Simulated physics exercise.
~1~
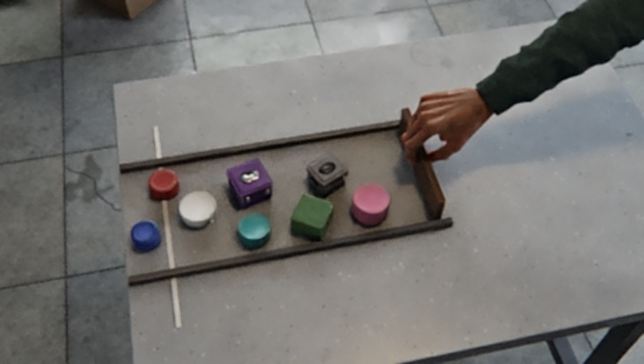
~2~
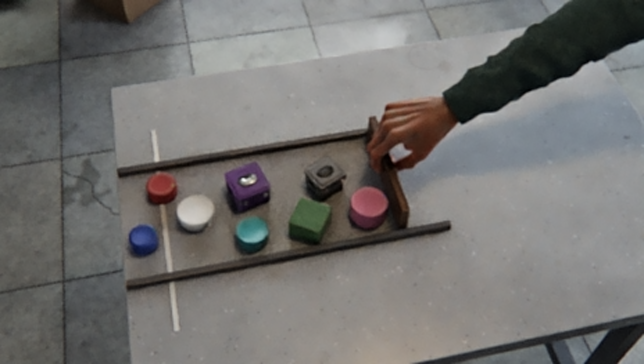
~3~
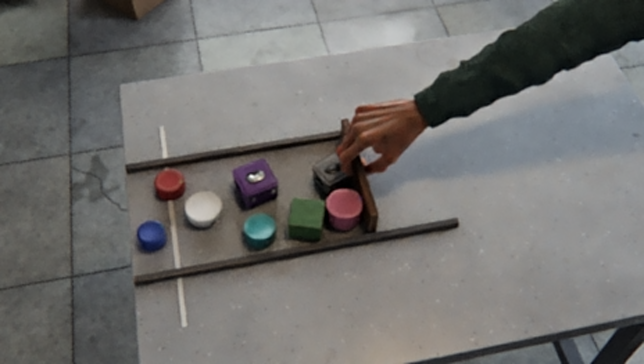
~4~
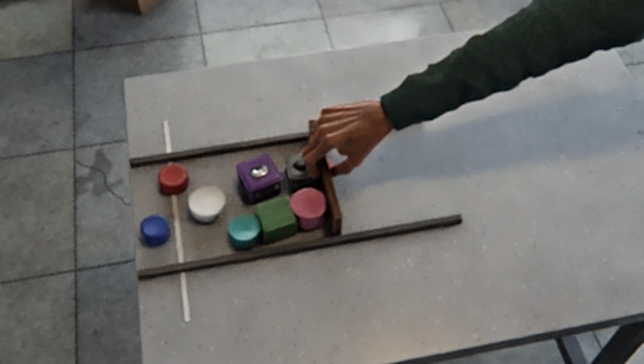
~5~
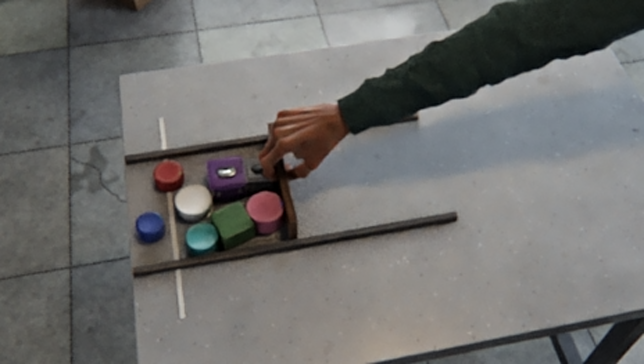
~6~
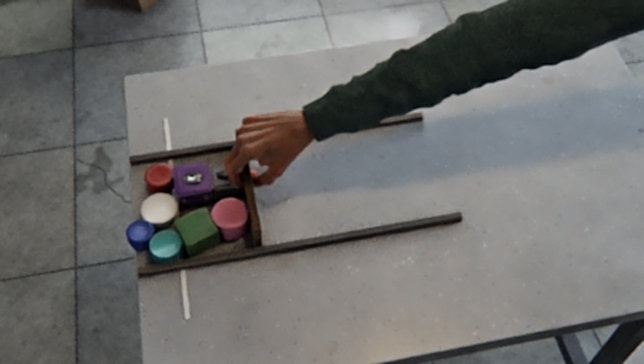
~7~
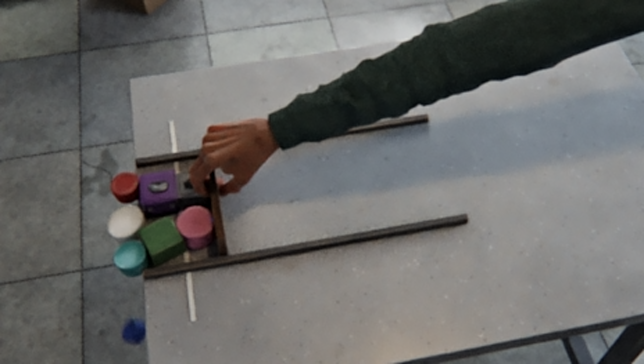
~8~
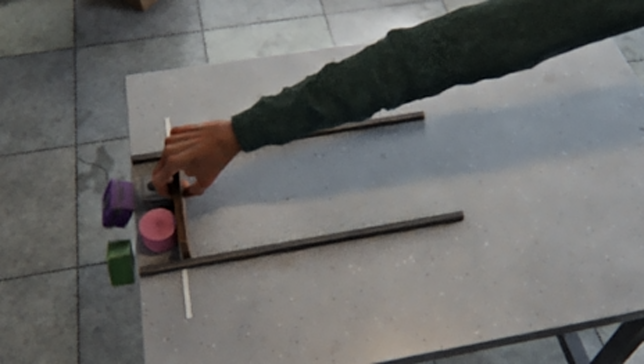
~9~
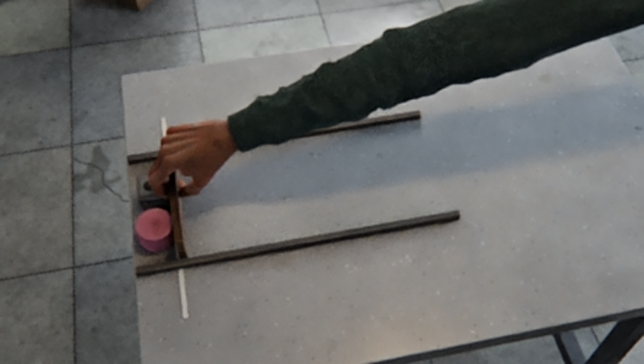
A hand slides a board left between rails, pushing six small objects off the table's edge.
